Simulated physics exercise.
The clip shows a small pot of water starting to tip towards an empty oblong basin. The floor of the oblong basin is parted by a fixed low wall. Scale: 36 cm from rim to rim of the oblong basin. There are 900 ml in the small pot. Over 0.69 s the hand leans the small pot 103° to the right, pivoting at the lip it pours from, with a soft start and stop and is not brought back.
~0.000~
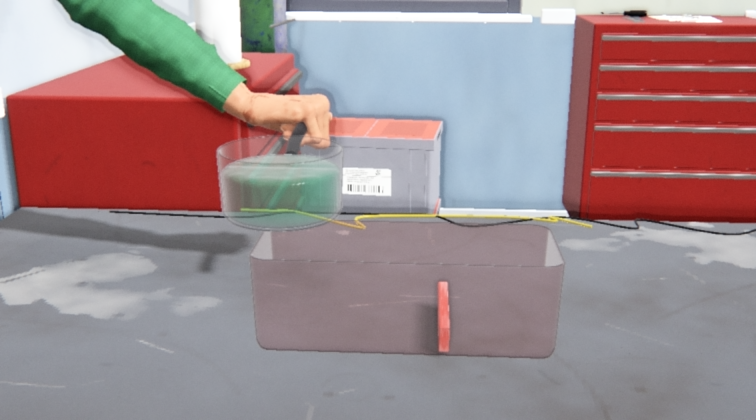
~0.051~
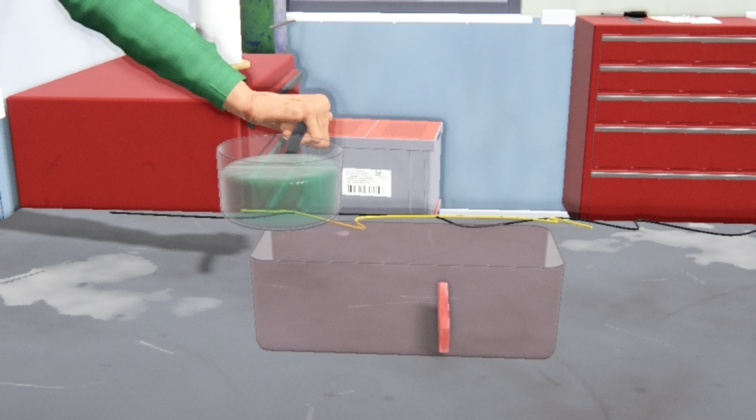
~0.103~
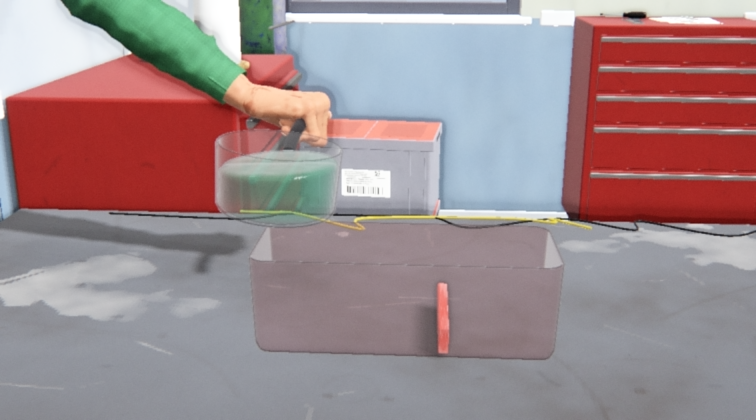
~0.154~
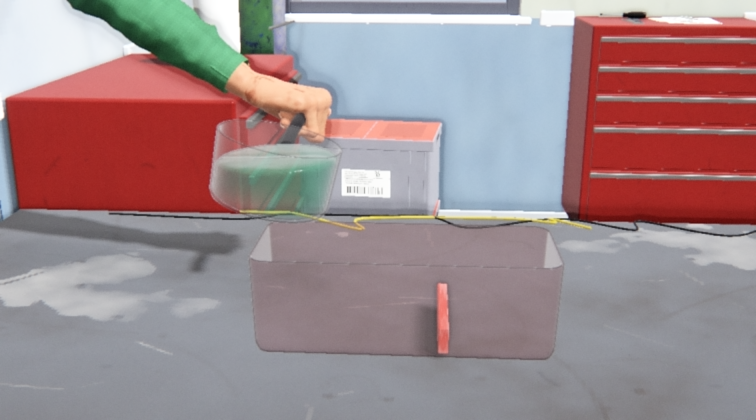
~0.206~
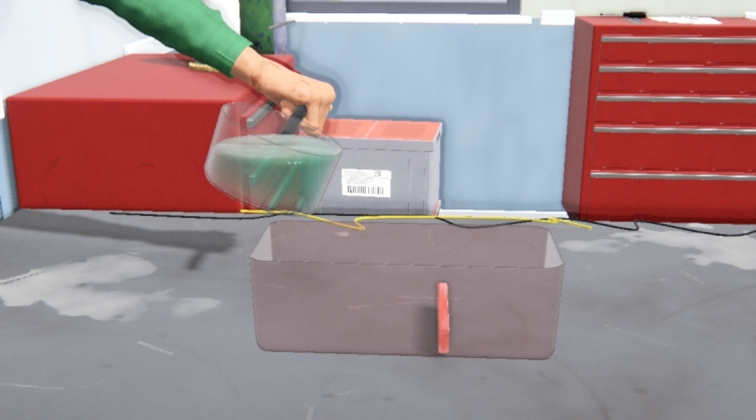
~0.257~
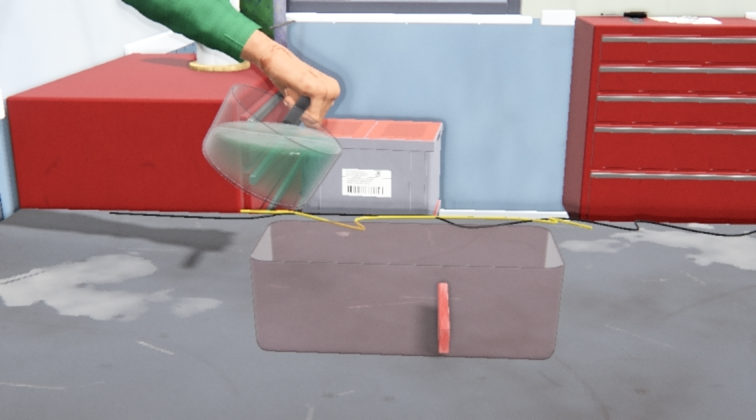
In a garage, a green-sleeved hand tilting a small clear pot of greenish liquid rightward above an empty see-through oblong basin.
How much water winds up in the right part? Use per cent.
About 38 per cent.
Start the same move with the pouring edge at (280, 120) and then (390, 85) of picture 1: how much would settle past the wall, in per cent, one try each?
First 20, then 50 per cent.
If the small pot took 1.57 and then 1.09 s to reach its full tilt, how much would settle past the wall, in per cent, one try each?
First 25, then 35 per cent.
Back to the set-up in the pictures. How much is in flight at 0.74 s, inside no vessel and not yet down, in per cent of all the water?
Near 16 in a hundred.
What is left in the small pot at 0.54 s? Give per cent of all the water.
Near 48 in a hundred.
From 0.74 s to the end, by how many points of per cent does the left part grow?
Near 30 in a hundred.
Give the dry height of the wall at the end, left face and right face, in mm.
Some 16 mm on the left and 14 mm on the right.
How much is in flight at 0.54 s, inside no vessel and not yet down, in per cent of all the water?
Near 46 in a hundred.
Then, 0.54 s in, the tilt is 91° and 48 per cent is still to pour, 7 is left of the wall and 0 right of it.
Then, 0.74 s in, the tilt is 103° and 7 per cent is still to pour, 27 is left of the wall and 51 right of it.
Then, 0.96 s in, the tilt is 103° and 1 per cent is still to pour, 42 is left of the wall and 37 right of it.
Then, 1.19 s in, the tilt is 103° and 0 per cent is still to pour, 55 is left of the wall and 40 right of it.
Finally, 57 per cent lies left of the wall, 38 right of it and 5 outside.
